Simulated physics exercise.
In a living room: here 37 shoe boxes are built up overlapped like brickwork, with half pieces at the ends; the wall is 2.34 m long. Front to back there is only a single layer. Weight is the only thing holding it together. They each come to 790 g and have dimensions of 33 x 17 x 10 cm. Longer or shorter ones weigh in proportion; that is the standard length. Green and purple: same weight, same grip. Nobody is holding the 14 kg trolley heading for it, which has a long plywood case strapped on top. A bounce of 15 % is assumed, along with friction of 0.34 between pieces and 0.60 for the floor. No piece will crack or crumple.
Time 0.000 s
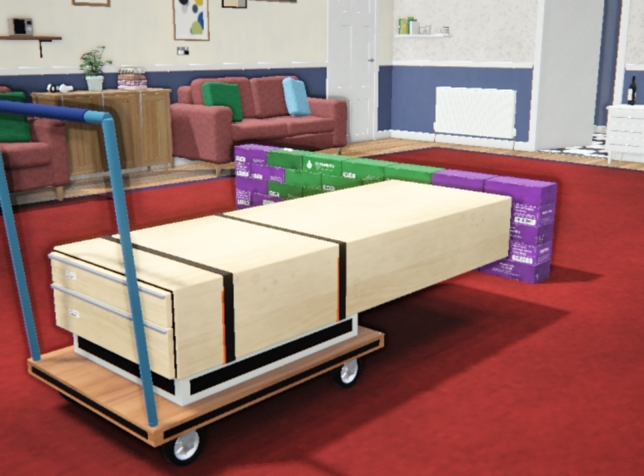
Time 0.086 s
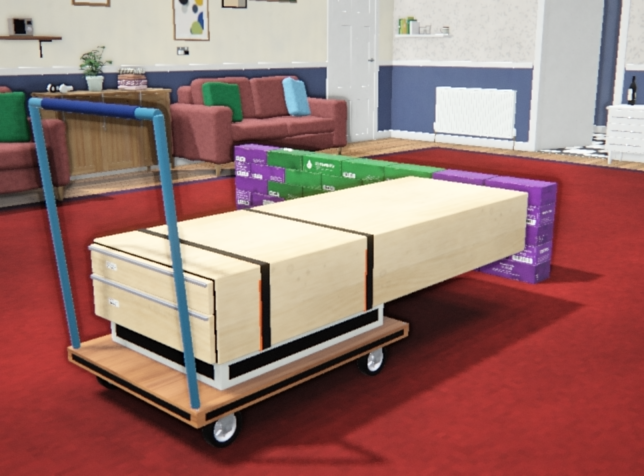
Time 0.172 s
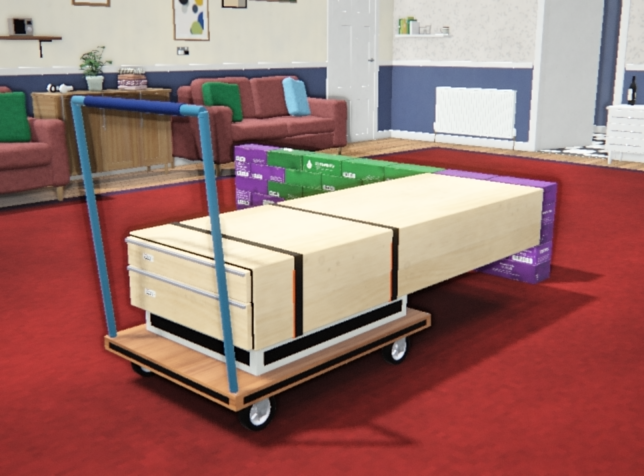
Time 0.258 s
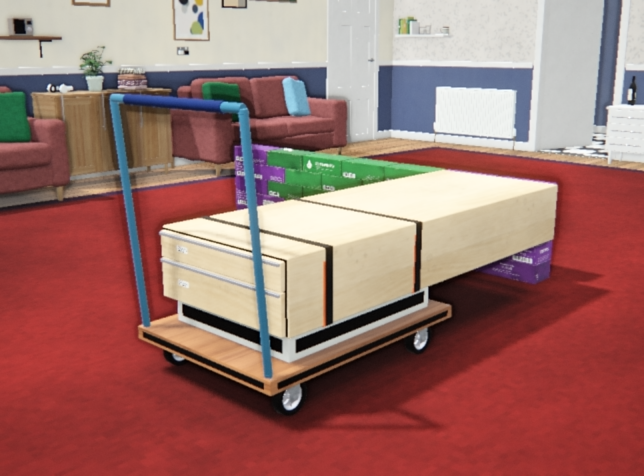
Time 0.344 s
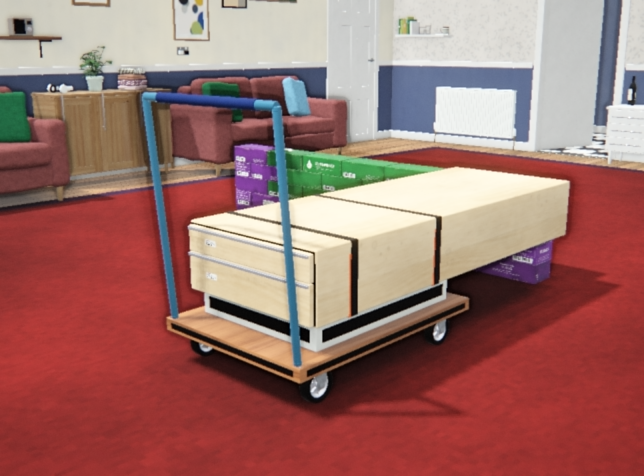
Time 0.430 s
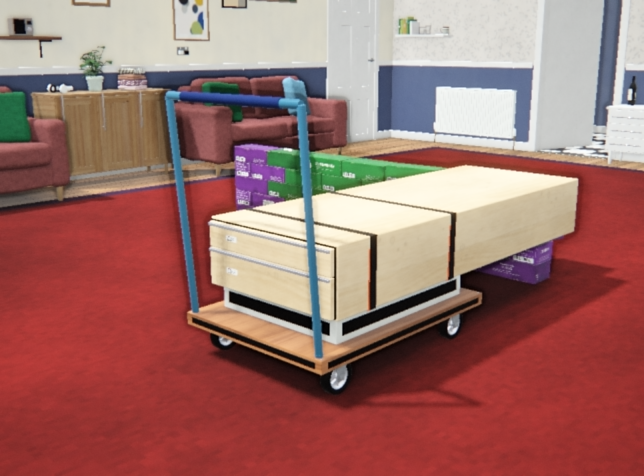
A flat trolley with a blue handle, carrying a long pale wooden drawer unit held by dark straps, stands on a red carpet in a living room, seen from a raised, fixed viewpoint. Behind its overhanging far end is a low wall of green and purple boxes, with red sofas beyond. Untouched by anyone, the trolley rolls rightward and away, and its load pushes into the wall's right part.
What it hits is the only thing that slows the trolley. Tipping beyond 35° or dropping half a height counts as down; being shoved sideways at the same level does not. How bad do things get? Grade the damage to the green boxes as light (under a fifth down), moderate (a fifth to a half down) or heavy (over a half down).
Light.
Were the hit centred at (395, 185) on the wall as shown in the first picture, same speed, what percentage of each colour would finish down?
Result - purple: 30 %; green: 40 %.
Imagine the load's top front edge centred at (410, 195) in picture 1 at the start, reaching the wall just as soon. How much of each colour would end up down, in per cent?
You'd end up with purple at 50 per cent down and green at 10 per cent.
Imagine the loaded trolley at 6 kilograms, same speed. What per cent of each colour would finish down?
Result: Purple 40, green 10 %.
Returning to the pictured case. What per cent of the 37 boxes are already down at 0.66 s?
By that time it is 20 percent.
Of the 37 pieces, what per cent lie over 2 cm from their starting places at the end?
35 in a hundred end up shifted.
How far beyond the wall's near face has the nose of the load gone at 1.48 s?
110 cm beyond.
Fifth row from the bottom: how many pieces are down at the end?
3.
Around 0.50 s, load 20 cm past the wall's line, still rolling; none of the 18 green boxes down (0 of 37 in all colours); top green box unmoved; top purple box tipped 10°.
Around 0.66 s, load 36 cm past the wall's line, still rolling; none of the 18 green boxes down (7 of 37 in all colours); top green box unmoved; top purple box tipped 28°, 19 cm lower.
Around 0.96 s, load 65 cm past the wall's line, still rolling; 1 of the 18 green boxes down (8 of 37 in all colours); top green box unmoved; top purple box upside down.
Around 1.48 s, load 1.08 m past the wall's line, still rolling; 1 of the 18 green boxes down (9 of 37 in all colours); top green box unmoved; top purple box 41 cm lower.
Finally (2.8 s), load 1.08 m past the wall's line, still rolling; 1 of the 18 green boxes down (9 of 37 in all colours); top green box unmoved; top purple box 41 cm lower. That is 6 per cent. Seen by the last camera, middles, top green box near (371, 170), top purple box near (481, 214).
